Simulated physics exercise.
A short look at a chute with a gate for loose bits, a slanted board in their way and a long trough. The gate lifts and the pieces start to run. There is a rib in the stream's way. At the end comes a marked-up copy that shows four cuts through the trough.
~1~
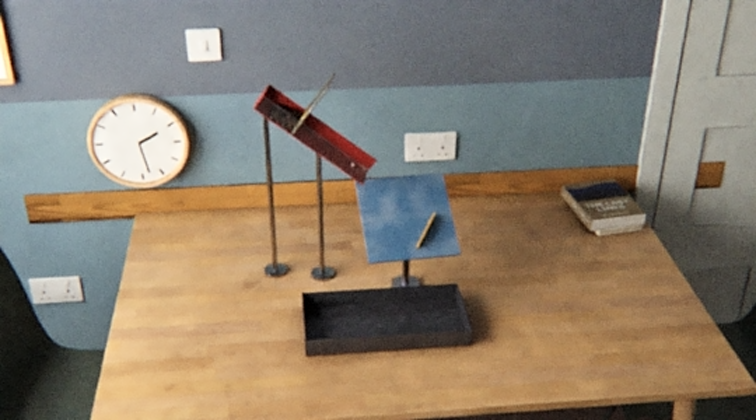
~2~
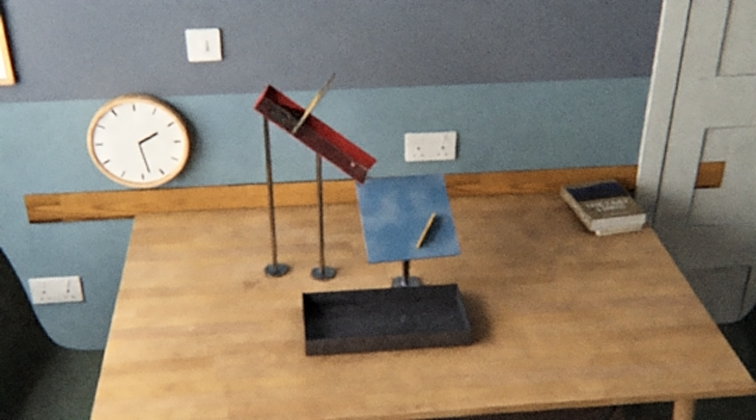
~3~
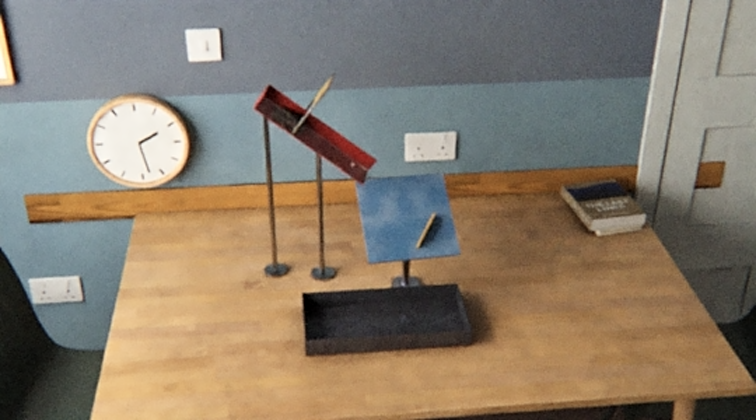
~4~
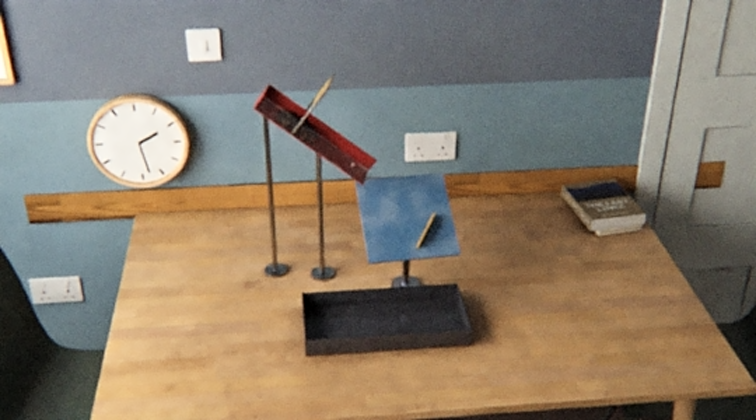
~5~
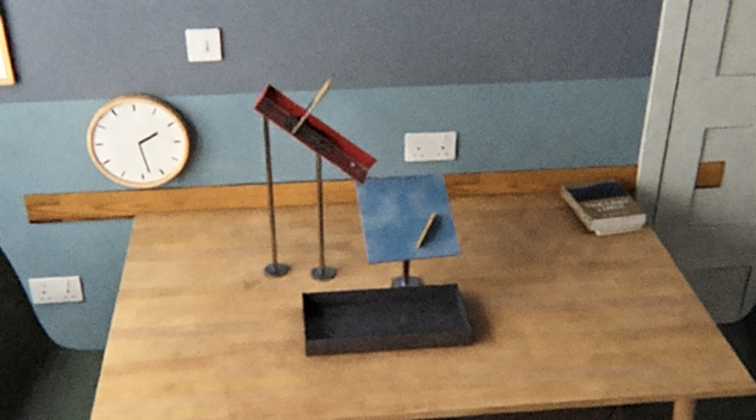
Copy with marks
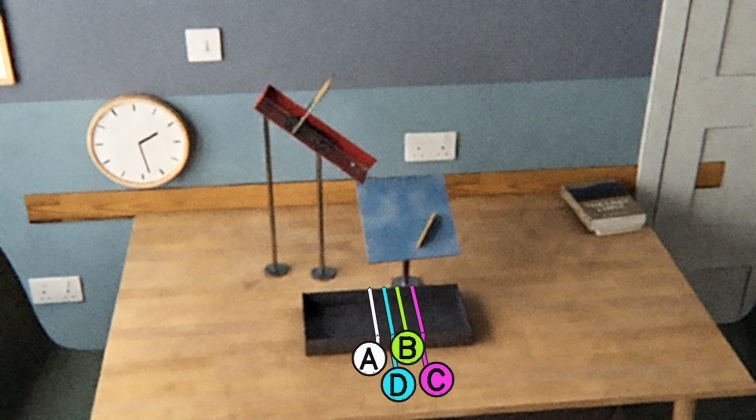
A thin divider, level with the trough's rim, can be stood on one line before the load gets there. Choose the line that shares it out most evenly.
Best: B.
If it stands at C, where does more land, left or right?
More lands on the left.
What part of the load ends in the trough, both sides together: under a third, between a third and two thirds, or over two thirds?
Between a third and two thirds.
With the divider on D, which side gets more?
The right side.
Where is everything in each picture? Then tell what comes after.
Load behind the gate at (288, 117), chocolate balls; lip of the chute at (365, 179), sloping fairly steeply, in the first frame.
Middle of the board at (407, 216), tilted fairly steeply; middle of its low edge at (415, 258); of its high edge at (399, 176), in the second frame.
Front corners of the trough at (305, 341) and (471, 330), empty; front of the load at (302, 129), in the third frame.
Middle of the load at (296, 128); its front at (316, 136), about a quarter of the way to the lip; rib from (435, 213) to (418, 244), in the fourth frame.
Middle of the load at (305, 134); its front at (331, 145), about half of the way to the lip, in the fifth frame.
On the marked copy, line A crosses the front rim at (377, 336); line B crosses the front rim at (406, 334); line C crosses the front rim at (422, 333); line D crosses the front rim at (392, 335).
With A, of what is caught, a small part on the left of the divider, nearly all on the right.
With B, of what is caught, about half on the left of the divider, about half on the right.
With C, of what is caught, nearly all on the left of the divider, a small part on the right.
With D, of what is caught, a small part on the left of the divider, nearly all on the right.
